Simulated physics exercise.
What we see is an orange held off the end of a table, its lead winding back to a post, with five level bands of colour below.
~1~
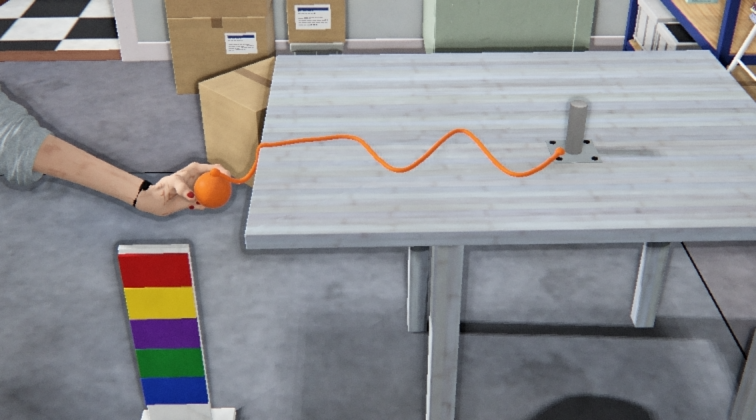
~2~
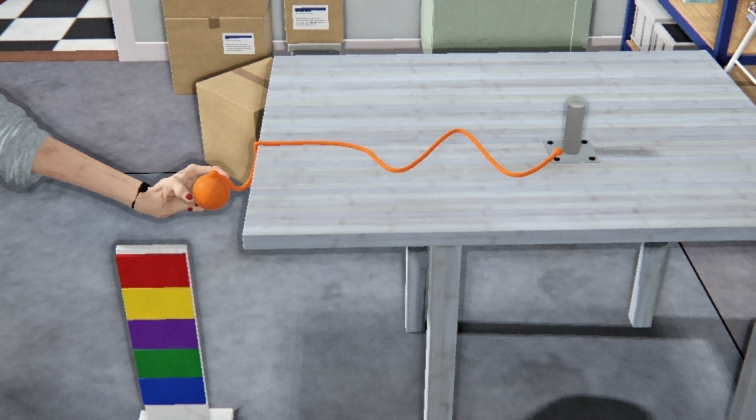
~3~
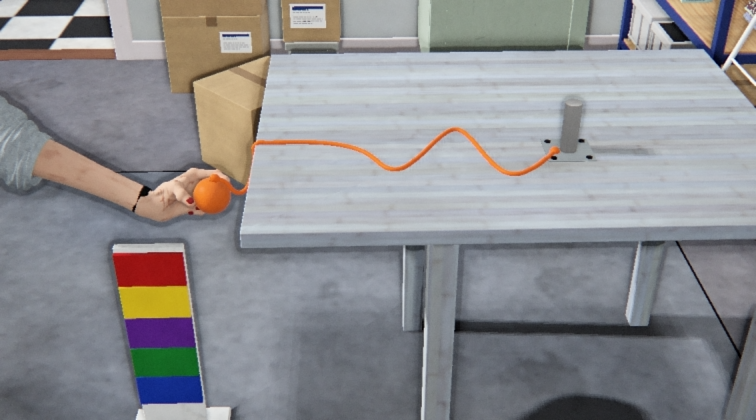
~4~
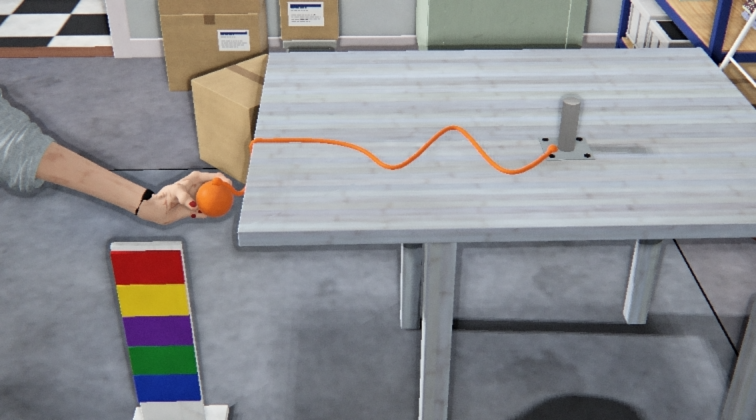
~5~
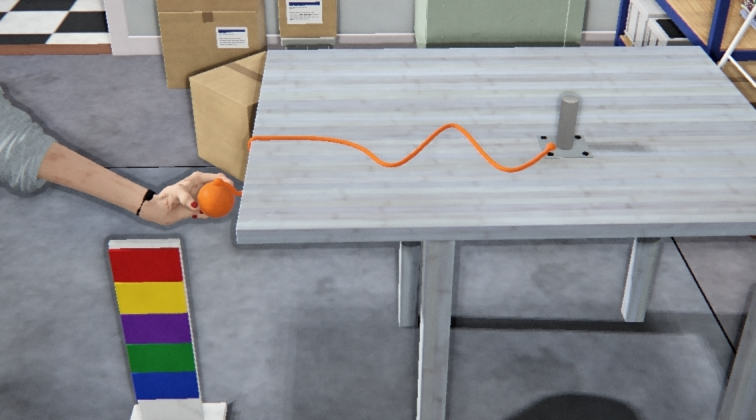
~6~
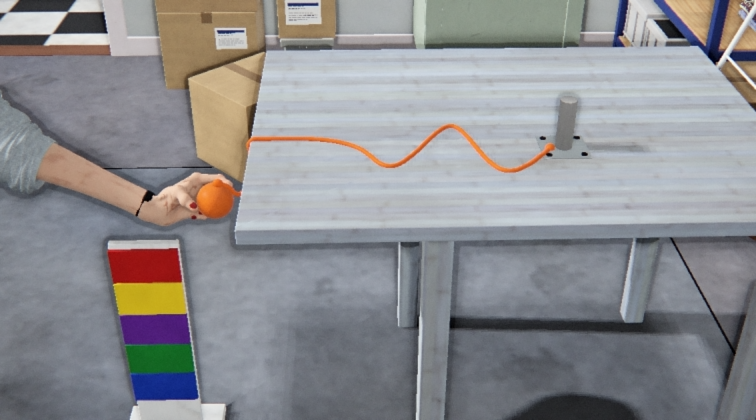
In a room with cardboard boxes, a hand held an orange ball just off the left end of a table, its wavy cord running back to a post, and barely anything moved above the coloured bands.
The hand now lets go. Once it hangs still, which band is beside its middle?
At green.
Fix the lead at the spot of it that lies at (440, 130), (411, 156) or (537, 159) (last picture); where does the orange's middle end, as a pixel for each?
About (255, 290), (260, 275) and (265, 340).
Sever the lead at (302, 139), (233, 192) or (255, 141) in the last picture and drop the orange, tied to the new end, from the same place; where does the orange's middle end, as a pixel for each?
The places are (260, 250), (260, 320) and (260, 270).
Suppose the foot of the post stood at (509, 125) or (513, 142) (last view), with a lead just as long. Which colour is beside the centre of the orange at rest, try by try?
One after the other, blue; blue.
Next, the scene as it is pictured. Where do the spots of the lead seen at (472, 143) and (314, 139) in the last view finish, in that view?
They go to (414, 148) and to (255, 225).
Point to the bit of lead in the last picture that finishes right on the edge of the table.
Near (379, 163).
Early on, orange near (295, 342); level with green.
Midway, orange near (247, 356); level with green.
Finally, orange near (270, 356); level with green. Its centre hangs level with the green band.
